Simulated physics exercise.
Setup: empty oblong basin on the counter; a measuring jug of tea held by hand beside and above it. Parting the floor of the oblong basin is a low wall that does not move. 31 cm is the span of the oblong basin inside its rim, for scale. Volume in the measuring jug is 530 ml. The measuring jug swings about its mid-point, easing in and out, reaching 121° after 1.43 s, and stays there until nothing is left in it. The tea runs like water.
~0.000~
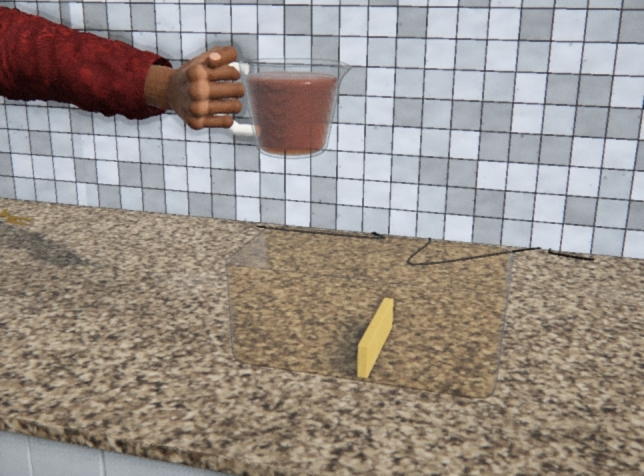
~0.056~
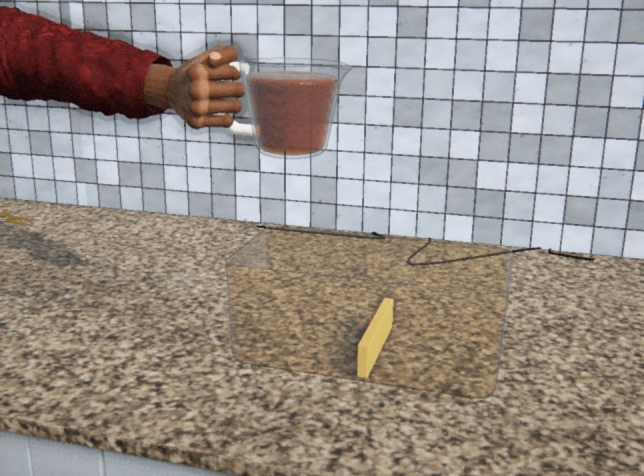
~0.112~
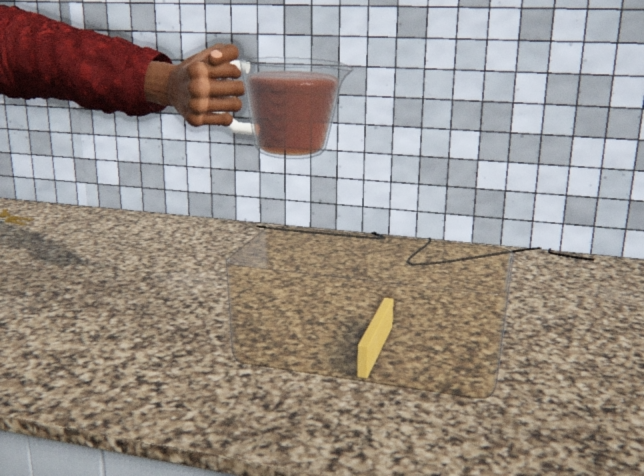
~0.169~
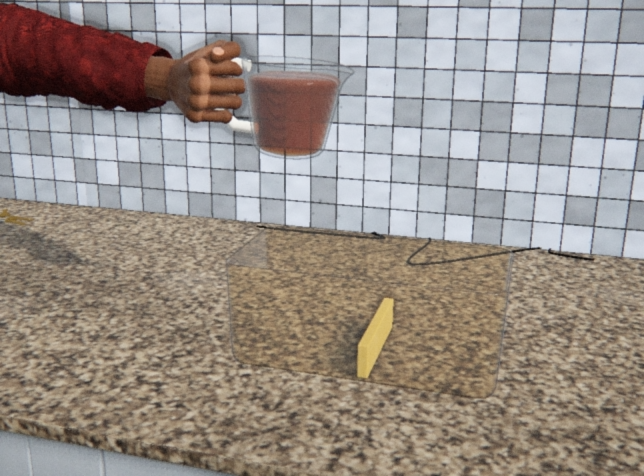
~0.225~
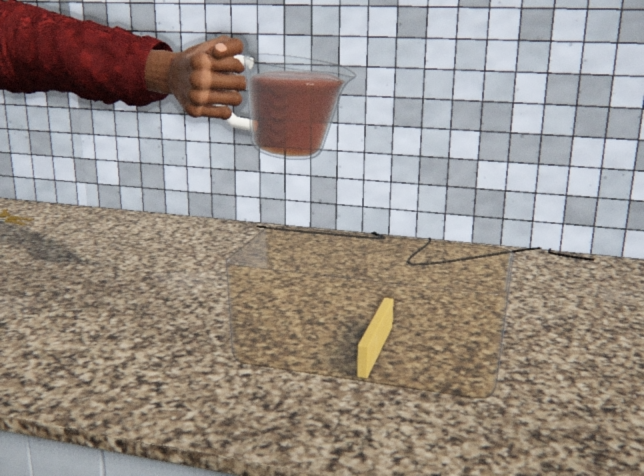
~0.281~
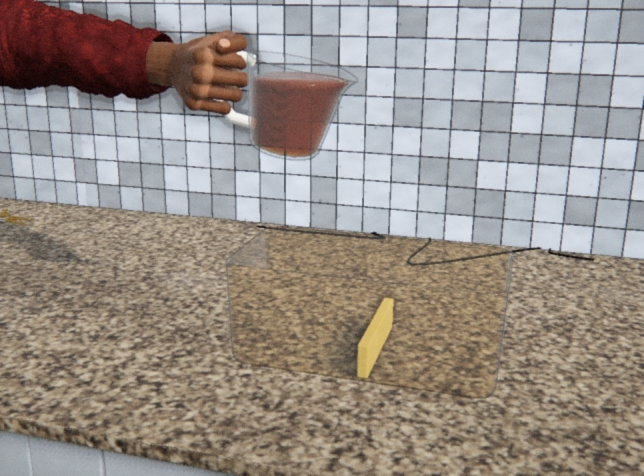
A hand in a red sleeve held a clear jug of reddish-brown liquid above a see-through basin with a low yellow wall inside, then slowly tilted it slightly to the right.
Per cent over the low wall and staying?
83 per cent.
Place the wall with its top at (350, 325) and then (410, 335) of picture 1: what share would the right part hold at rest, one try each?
It comes to 90 per cent, and then 50 per cent.
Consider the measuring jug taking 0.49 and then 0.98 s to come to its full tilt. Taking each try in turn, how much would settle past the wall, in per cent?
Around 45 per cent first, around 75 per cent next.
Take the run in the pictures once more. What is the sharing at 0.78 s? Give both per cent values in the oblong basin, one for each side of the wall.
0 per cent left and 14 right, roughly.
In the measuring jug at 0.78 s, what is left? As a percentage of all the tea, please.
At that time about 62 in a hundred parts are still held.
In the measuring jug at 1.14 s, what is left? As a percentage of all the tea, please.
About 4 per cent.
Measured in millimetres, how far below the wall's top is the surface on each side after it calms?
Left: Roughly 36 mm; right: Roughly 18 mm.
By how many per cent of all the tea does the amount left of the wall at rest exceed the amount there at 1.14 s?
It comes to some 10 per cent.
Then, 0.78 s in, the tilt is 69° and 62 per cent is still to pour, 0 is left of the wall and 13 right of it.
Then, 1.14 s in, the tilt is 109° and 4 per cent is still to pour, 6 is left of the wall and 79 right of it.
Then, 1.52 s in, the tilt is 121° and 0 per cent is still to pour, 16 is left of the wall and 83 right of it.
Then, 1.93 s in, the tilt is 121° and 0 per cent is still to pour, 16 is left of the wall and 83 right of it.
Finally, 16 per cent lies left of the wall, 83 right of it and 1 outside.
